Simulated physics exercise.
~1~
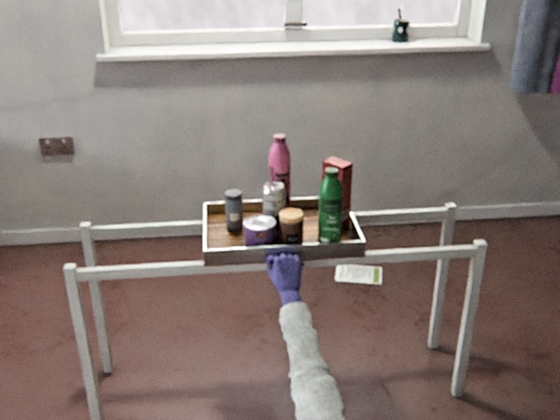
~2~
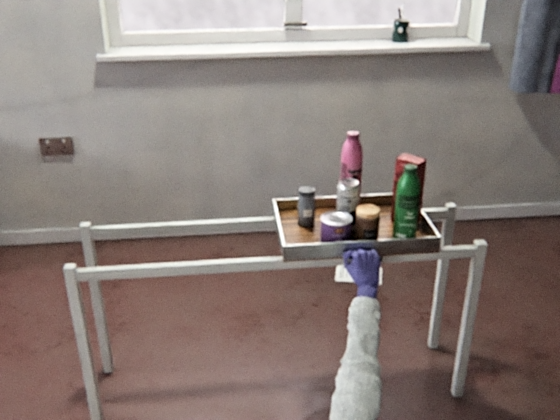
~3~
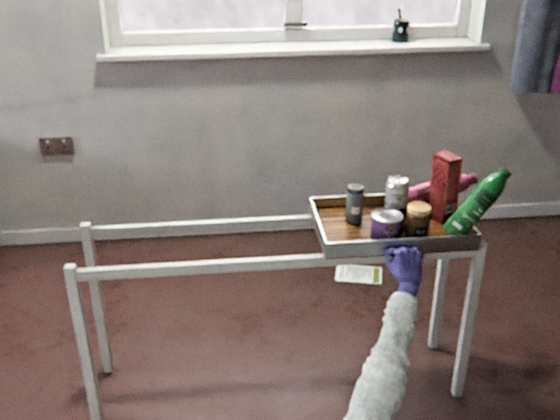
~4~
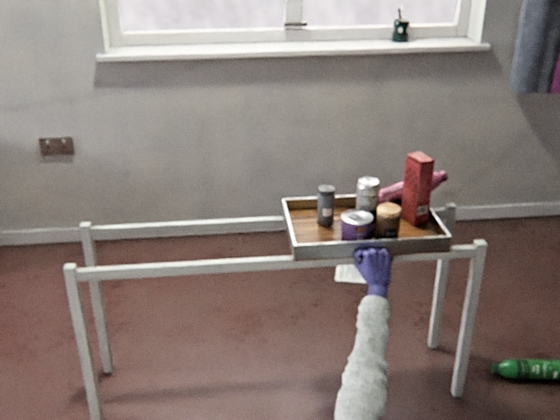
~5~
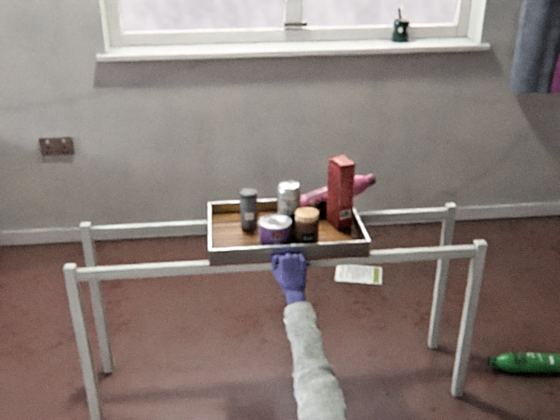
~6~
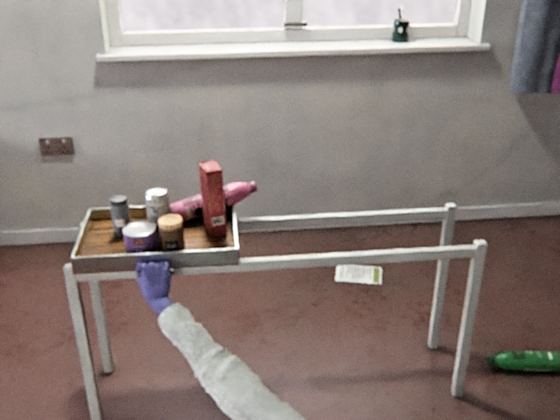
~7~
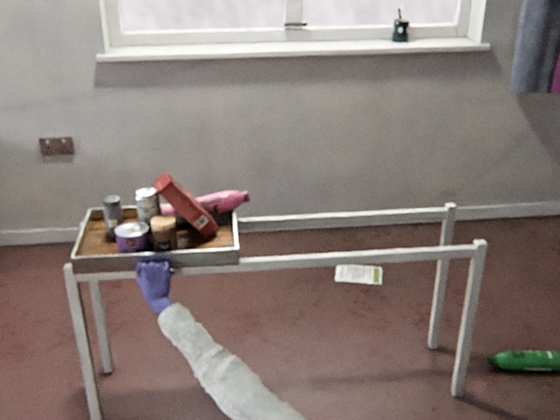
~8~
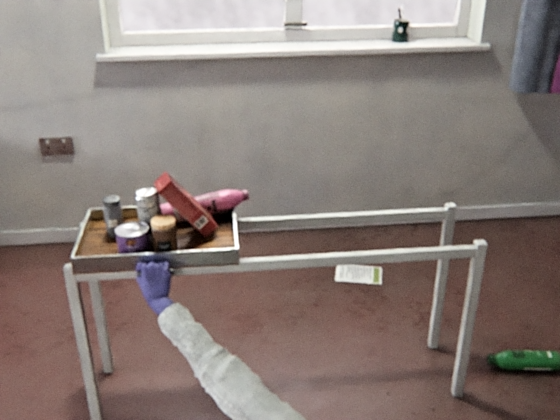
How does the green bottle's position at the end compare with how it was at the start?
At the start the green bottle stands upright on the tray, and at the end it lies on its side on the floor to the right.
